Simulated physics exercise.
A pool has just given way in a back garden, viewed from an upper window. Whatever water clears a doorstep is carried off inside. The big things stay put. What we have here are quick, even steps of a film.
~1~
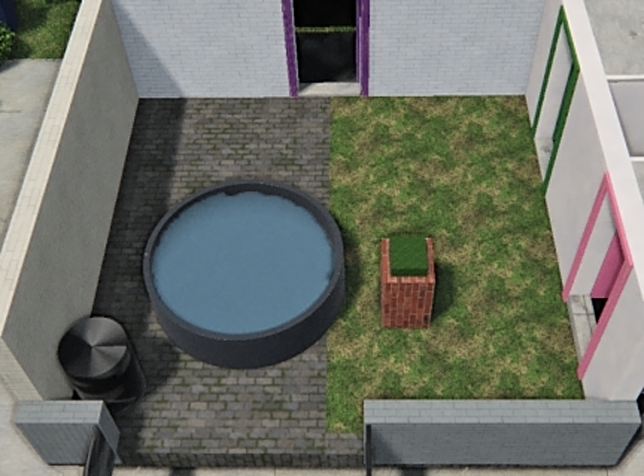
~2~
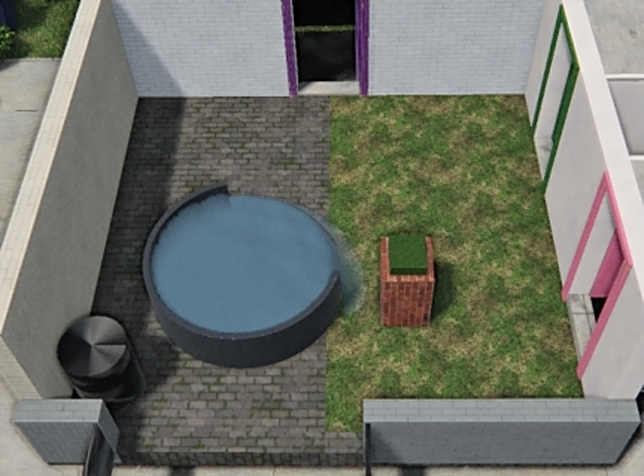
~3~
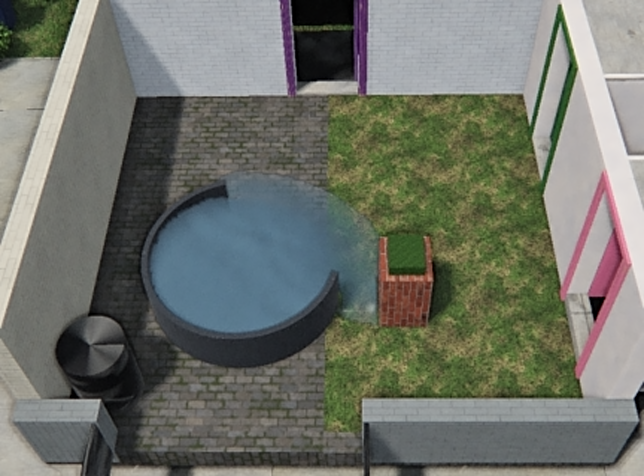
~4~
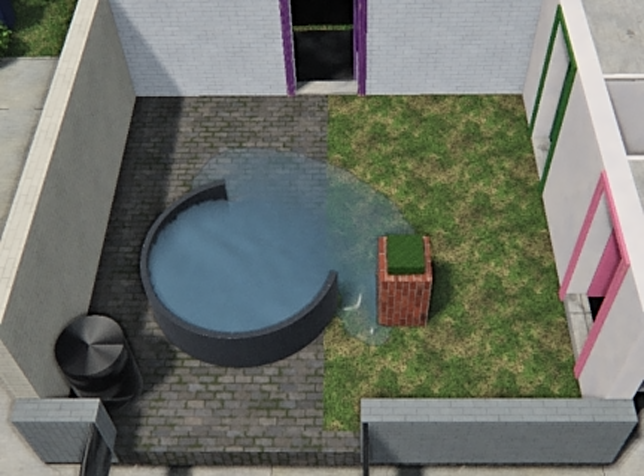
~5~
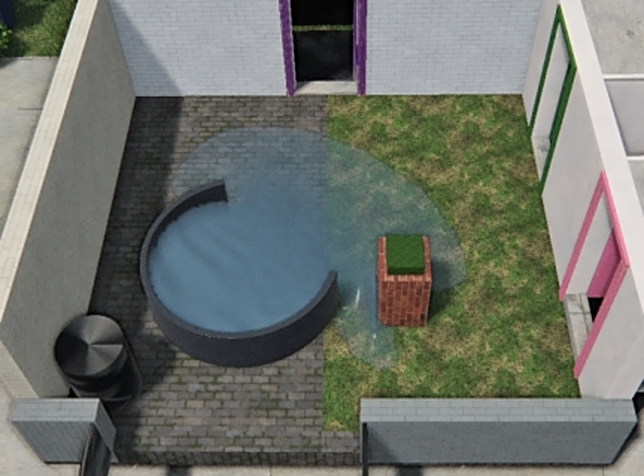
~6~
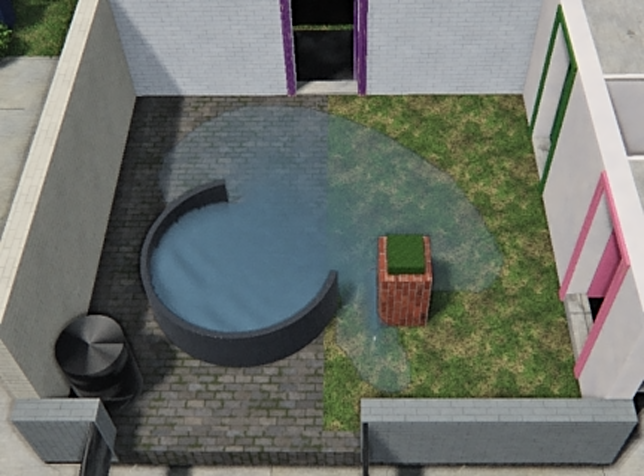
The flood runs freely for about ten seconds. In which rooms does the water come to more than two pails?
In the end the pink door receives no more than two buckets; the purple door receives more than two buckets; the green door receives more than two buckets.
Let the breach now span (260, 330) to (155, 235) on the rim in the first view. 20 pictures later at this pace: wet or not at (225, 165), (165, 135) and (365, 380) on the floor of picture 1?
Taking each in turn, they come out watered, watered, kept dry.
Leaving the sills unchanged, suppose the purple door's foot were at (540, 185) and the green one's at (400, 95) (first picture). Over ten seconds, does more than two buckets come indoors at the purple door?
The purple door exceeds it.
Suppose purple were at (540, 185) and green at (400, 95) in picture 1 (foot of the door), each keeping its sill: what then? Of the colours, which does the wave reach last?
The pink-painted one.
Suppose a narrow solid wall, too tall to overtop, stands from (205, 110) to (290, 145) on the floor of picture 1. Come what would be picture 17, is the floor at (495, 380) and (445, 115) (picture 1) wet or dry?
Spared and submerged, in that order.
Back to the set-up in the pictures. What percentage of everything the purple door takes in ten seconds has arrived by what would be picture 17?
Roughly 40 %.
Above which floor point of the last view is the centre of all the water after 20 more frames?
Centre point: Around (386, 199).
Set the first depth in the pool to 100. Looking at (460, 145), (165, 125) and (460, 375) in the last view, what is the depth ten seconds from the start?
In order: Roughly 10, 8 and 16 in a hundred.
A moment on, water covers 55 % of the floor; the pink door not reached, the purple door under two buckets in, the green door not reached.
Next, water covers 65 % of the floor; the pink door not reached, the purple door over two buckets in, the green door under two buckets in.
Then, water covers 75 % of the floor; the pink door wet at the sill, nothing in, the purple door far over two buckets in, the green door far over two buckets in.
Later, water covers 85 % of the floor; the pink door wet at the sill, nothing in, the purple door far over two buckets in, the green door far over two buckets in.
In the end, water covers 100 % of the floor; the pink door wet at the sill, nothing in, the purple door far over two buckets in, the green door far over two buckets in.
